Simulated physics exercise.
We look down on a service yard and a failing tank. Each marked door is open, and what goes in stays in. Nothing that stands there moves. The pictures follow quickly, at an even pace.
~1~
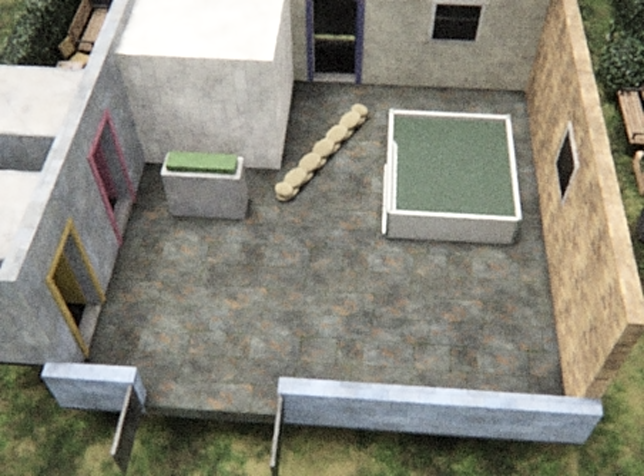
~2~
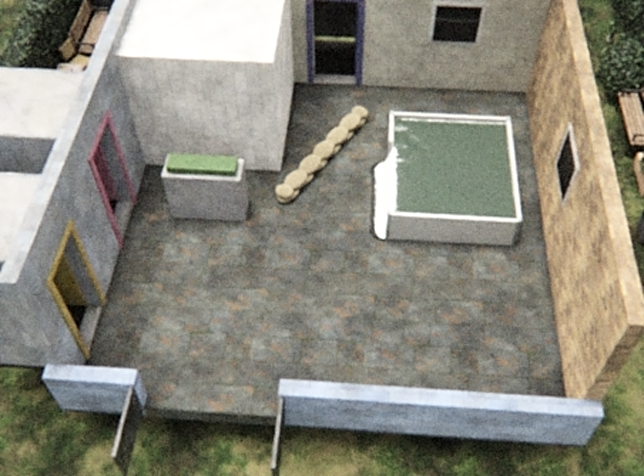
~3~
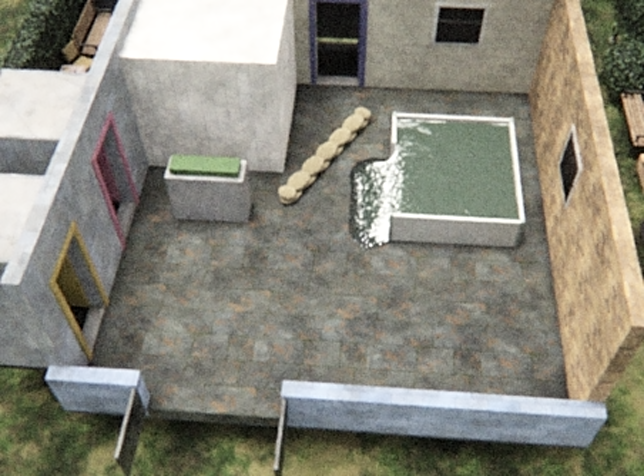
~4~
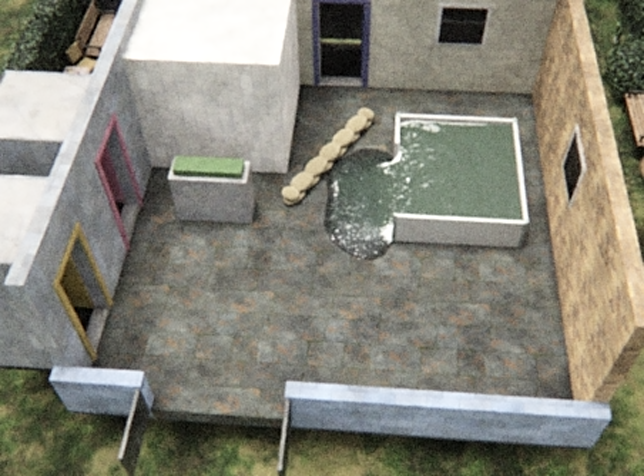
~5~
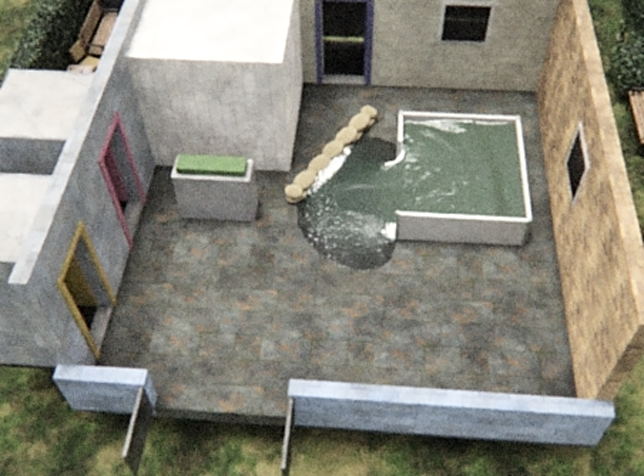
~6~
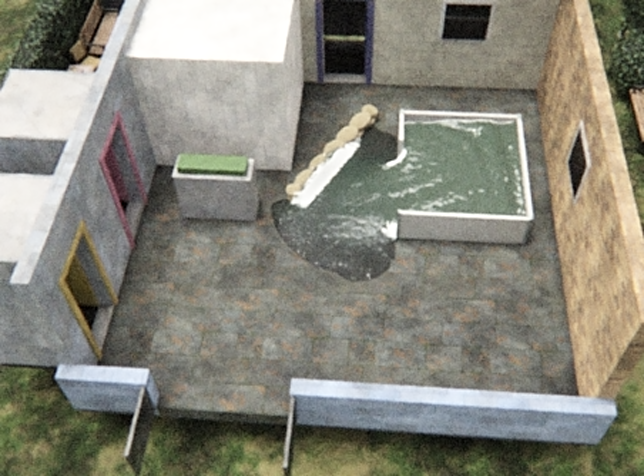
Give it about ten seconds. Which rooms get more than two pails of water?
The pink door stays under that; the yellow door takes more than that; the blue door stays under that.
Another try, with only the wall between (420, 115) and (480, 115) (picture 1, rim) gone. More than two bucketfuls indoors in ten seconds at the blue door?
Blue door takes more.
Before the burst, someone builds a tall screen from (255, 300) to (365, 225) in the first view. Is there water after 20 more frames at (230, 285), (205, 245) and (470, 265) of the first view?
As listed: Awash, covered, no water.
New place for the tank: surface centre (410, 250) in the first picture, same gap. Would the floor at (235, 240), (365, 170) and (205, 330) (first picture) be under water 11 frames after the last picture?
As listed: Awash, not flooded, awash.
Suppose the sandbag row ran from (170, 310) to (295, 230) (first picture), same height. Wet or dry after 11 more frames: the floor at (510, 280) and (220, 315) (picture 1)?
As listed: Dry, flooded.
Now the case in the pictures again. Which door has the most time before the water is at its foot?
That is the one in blue.
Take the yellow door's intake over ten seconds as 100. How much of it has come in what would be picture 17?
Close to 0 %.
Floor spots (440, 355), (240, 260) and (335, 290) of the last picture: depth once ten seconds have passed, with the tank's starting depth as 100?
About 2, 6 and 4 per cent.
A moment on, water covers 20 % of the floor; the pink door not reached, the yellow door not reached, the blue door not reached.
Next, water covers 40 % of the floor; the pink door wet at the sill, nothing in, the yellow door wet at the sill, nothing in, the blue door not reached.
Then, water covers 55 % of the floor; the pink door wet at the sill, nothing in, the yellow door over two buckets in, the blue door not reached.
Later, water covers 70 % of the floor; the pink door wet at the sill, nothing in, the yellow door far over two buckets in, the blue door wet at the sill, nothing in.
In the end, water covers 80 % of the floor; the pink door wet at the sill, nothing in, the yellow door far over two buckets in, the blue door wet at the sill, nothing in.
